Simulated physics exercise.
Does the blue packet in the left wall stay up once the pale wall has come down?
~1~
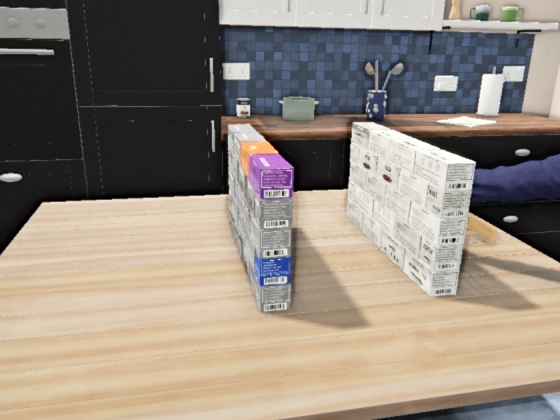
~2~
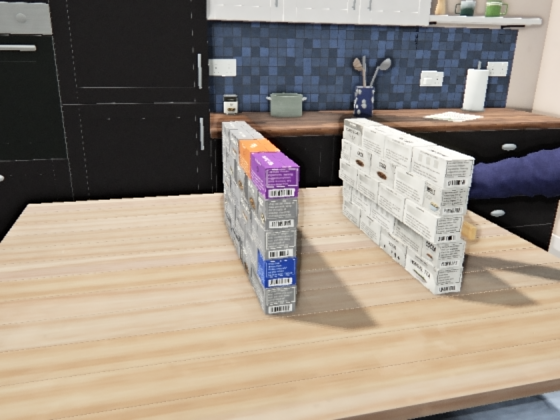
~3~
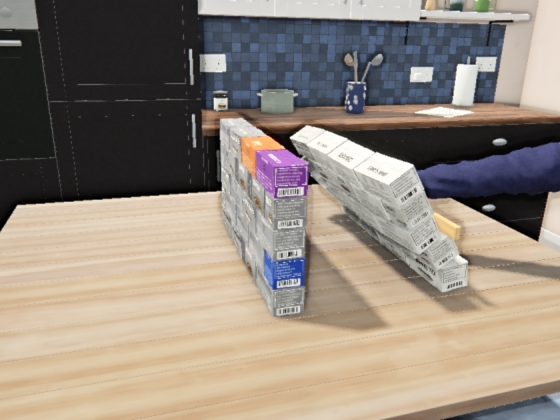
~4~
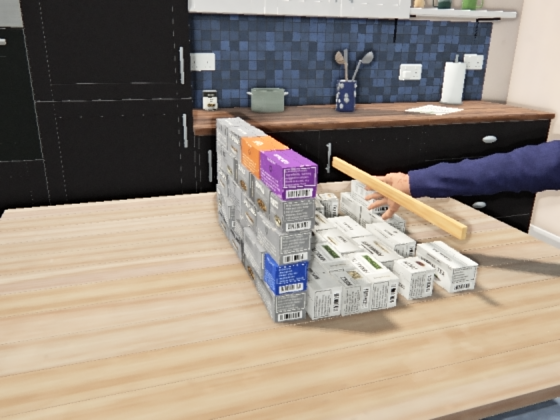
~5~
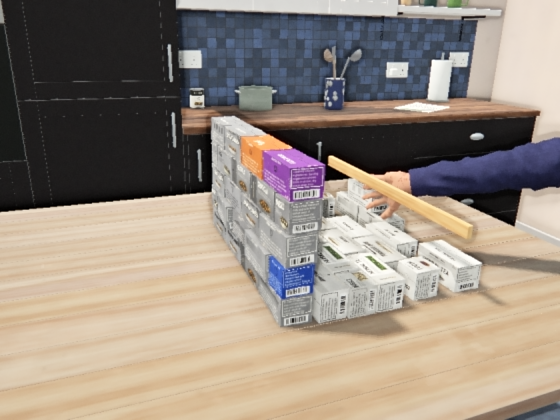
Yes, the blue packet stays up, still low at the near end of the standing left wall with the fallen pale packets lying beside it.
